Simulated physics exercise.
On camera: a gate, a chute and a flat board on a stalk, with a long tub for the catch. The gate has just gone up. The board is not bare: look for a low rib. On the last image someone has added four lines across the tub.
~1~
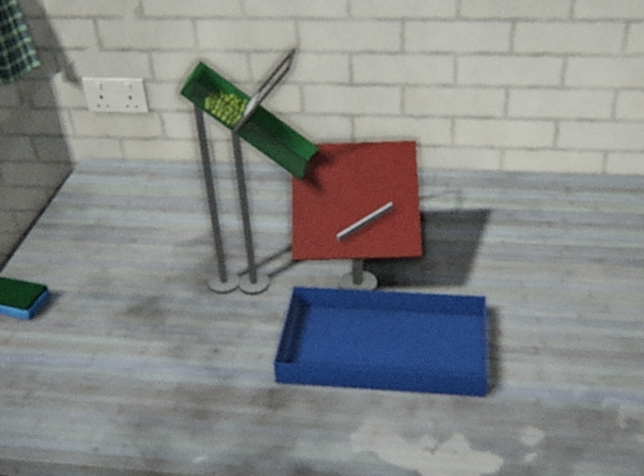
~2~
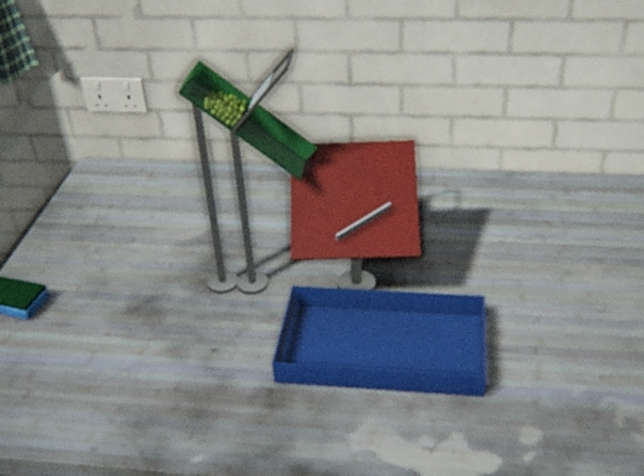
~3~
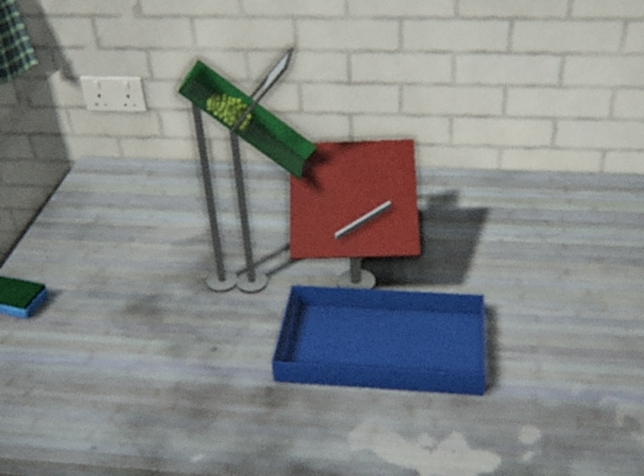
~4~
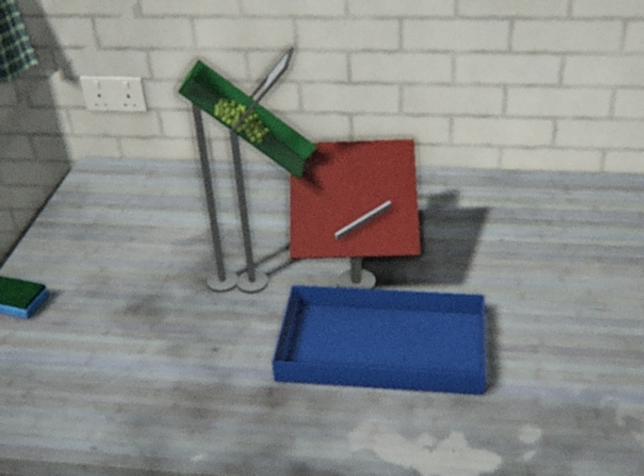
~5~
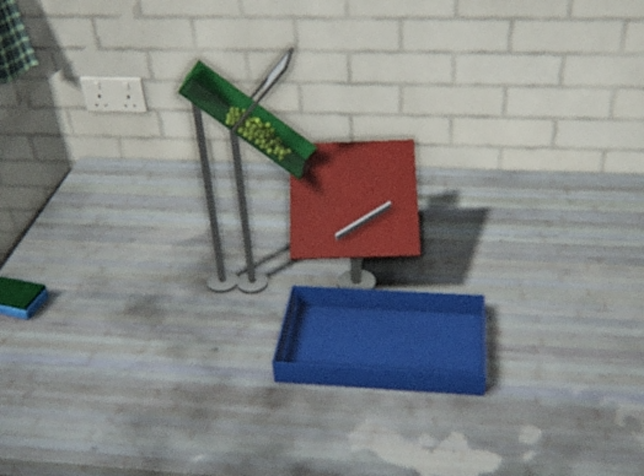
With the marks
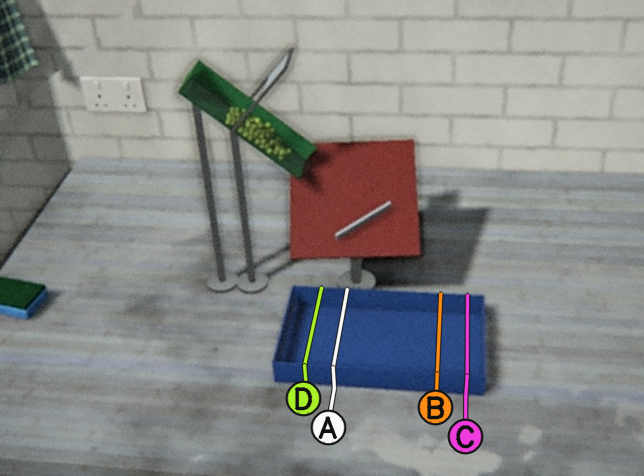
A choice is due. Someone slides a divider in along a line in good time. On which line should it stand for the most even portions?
The best line is D.
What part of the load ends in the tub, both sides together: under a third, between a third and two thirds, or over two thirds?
It is over two thirds.
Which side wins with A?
The left side.
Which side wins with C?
Left.
On the marked copy, line A crosses the front rim at (333, 366); line B crosses the front rim at (437, 372); line C crosses the front rim at (467, 374); line D crosses the front rim at (304, 364).
Choosing A, of what is caught, most on the left of the divider, a small part on the right.
Choosing B, of what is caught, all on the left of the divider, none on the right.
Choosing C, of what is caught, all on the left of the divider, none on the right.
Choosing D, of what is caught, about a third on the left of the divider, about two thirds on the right.
